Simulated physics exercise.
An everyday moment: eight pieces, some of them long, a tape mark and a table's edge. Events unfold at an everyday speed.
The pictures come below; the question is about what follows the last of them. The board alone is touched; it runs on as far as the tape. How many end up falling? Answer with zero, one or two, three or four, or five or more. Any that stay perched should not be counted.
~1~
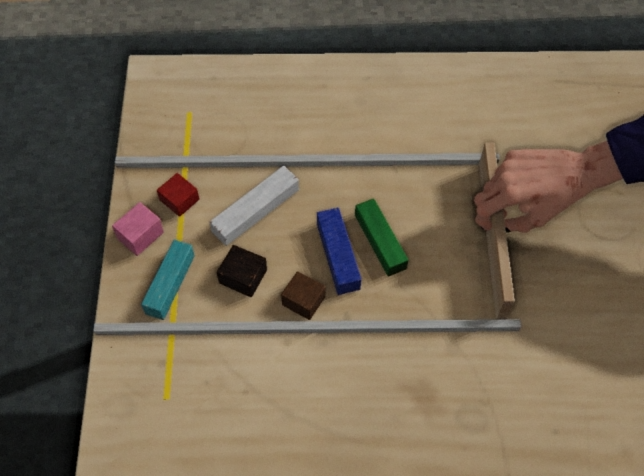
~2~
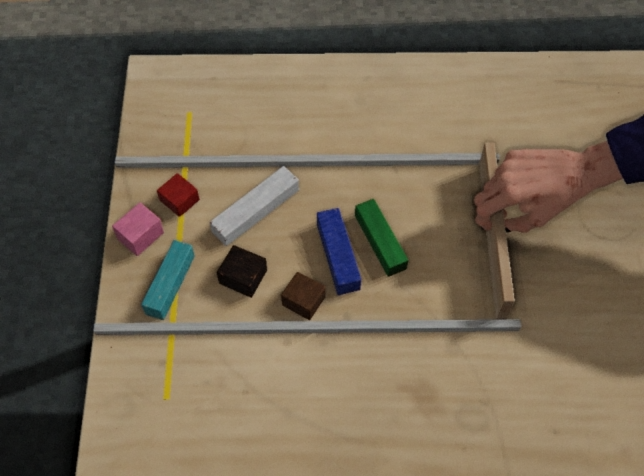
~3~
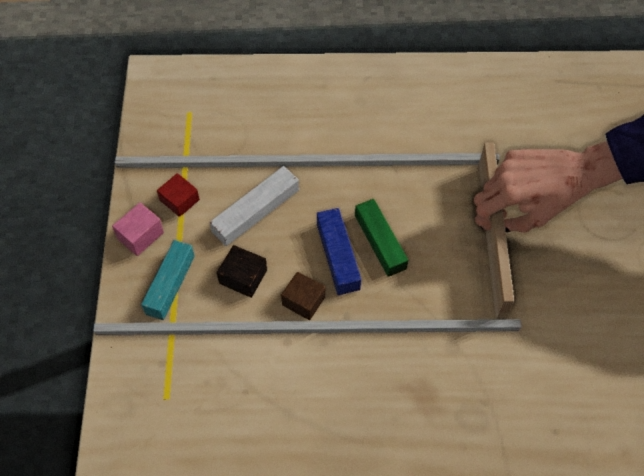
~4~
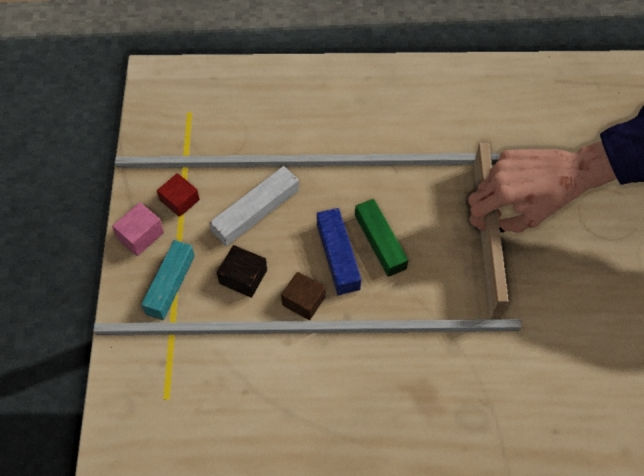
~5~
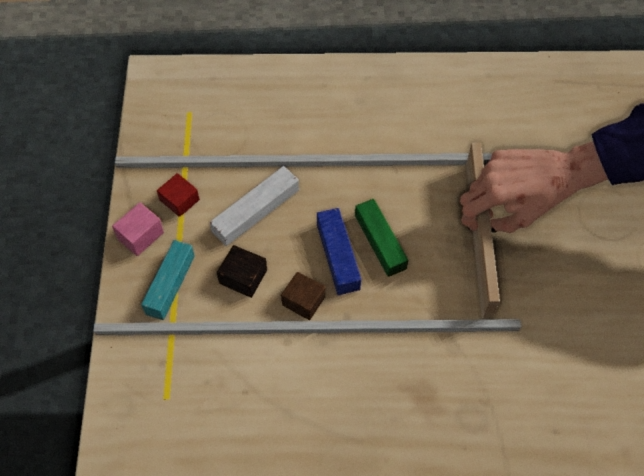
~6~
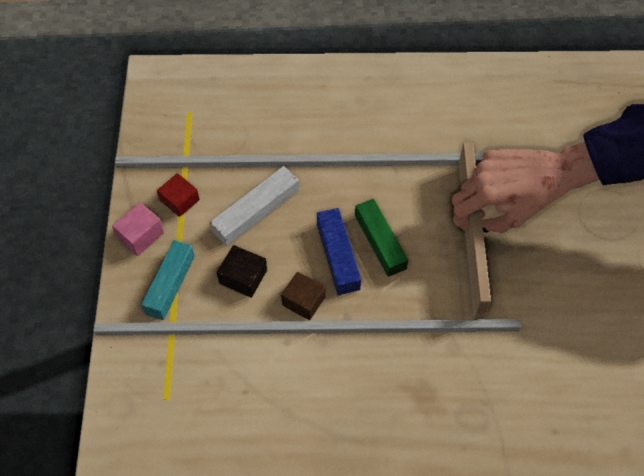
I would say one or two fall.
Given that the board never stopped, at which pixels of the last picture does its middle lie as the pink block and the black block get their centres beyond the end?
The pink block gives roughly (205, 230), the black block roughly (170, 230).
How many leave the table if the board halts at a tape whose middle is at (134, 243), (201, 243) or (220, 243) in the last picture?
It would be 6, 1 and 0.
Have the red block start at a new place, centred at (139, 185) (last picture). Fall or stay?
So the red block keeps its spot.
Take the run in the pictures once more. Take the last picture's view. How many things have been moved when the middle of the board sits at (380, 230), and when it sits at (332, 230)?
Tally: First 1; then 3.
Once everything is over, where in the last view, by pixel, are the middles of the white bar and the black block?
Around (139, 198), then around (108, 279).
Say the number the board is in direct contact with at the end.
That number would be 3.
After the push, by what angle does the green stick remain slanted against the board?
I'd put it at about 0°.
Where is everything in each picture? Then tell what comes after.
In the first picture, pink block (138, 229); turquoise bar (169, 280); red block (178, 195); board (495, 229); tape (179, 243).
In the second picture, turquoise bar (169, 280); white bar (255, 206).
In the third picture, red block (178, 195); green stick (381, 237).
In the fourth picture, pink block (139, 229); board (489, 229).
In the fifth picture, turquoise bar (169, 280); black block (242, 271).
In the sixth picture, pink block (139, 229); turquoise bar (169, 280); red block (178, 195); board (473, 229); tape (179, 243).
Early on, none off yet; pink block at rest near (139, 229); turquoise bar at rest near (169, 280); red block at rest near (178, 195).
Finally, the number that fall off is one or two; lost, turquoise bar and pink block.
